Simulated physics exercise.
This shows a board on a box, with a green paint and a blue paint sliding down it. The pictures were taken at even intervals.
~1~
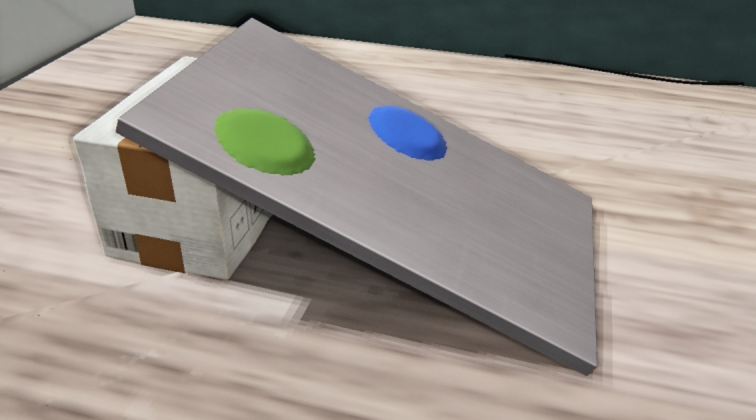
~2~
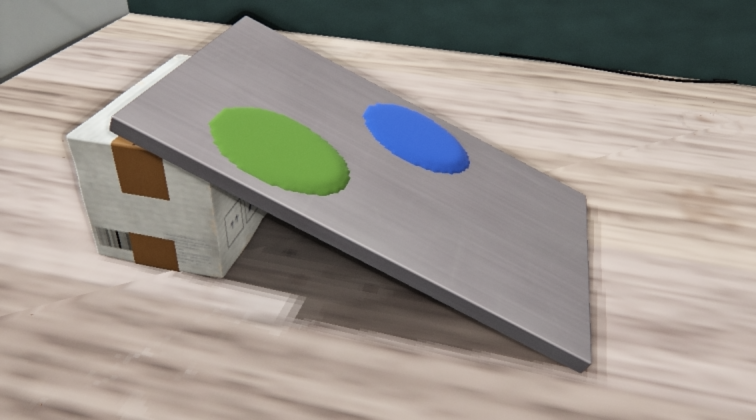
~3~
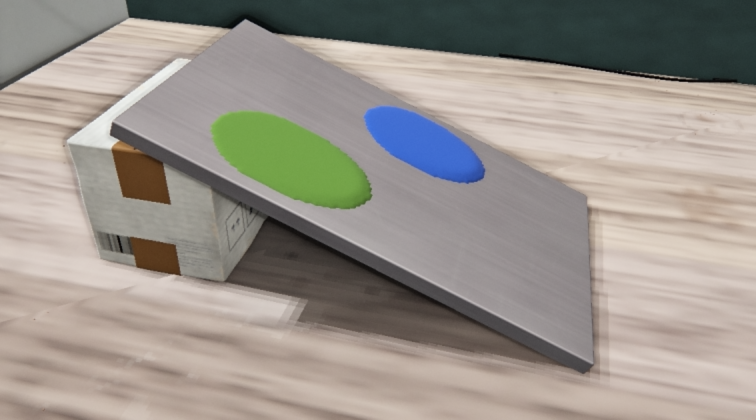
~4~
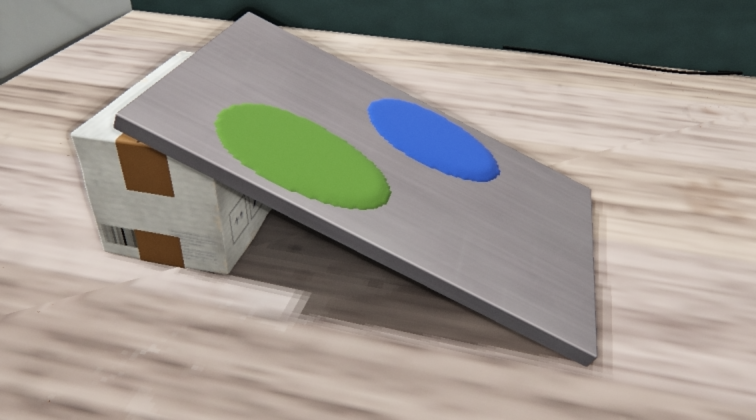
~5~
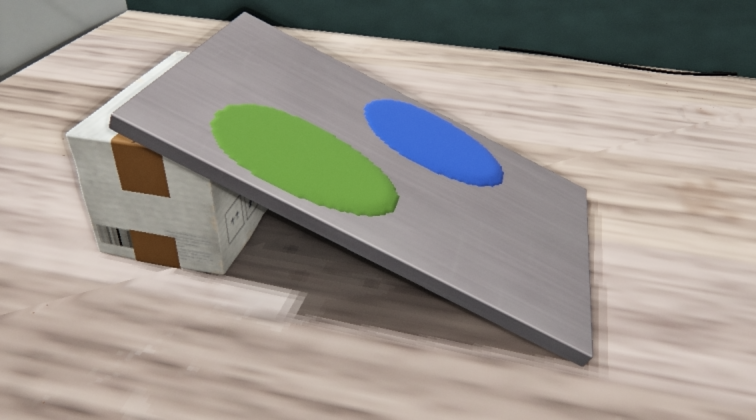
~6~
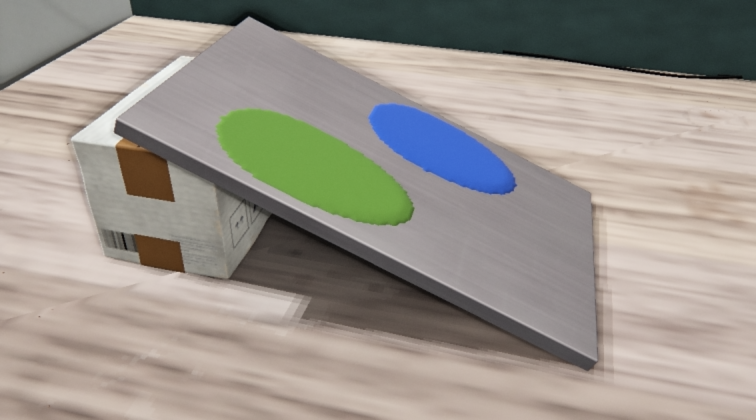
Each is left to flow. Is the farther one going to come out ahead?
Yes, it wins.
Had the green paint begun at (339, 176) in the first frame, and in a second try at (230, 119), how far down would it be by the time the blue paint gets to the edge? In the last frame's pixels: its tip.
Its tip would sit near (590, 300) in the first try and at (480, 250) in the second.
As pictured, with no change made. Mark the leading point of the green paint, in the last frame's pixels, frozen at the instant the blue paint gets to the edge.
Around (511, 262).
A moment on, the green paint is three quarters of the way down; the blue paint is close to the edge.
When it is over, the green paint is three quarters of the way down; the blue paint is at the low edge.
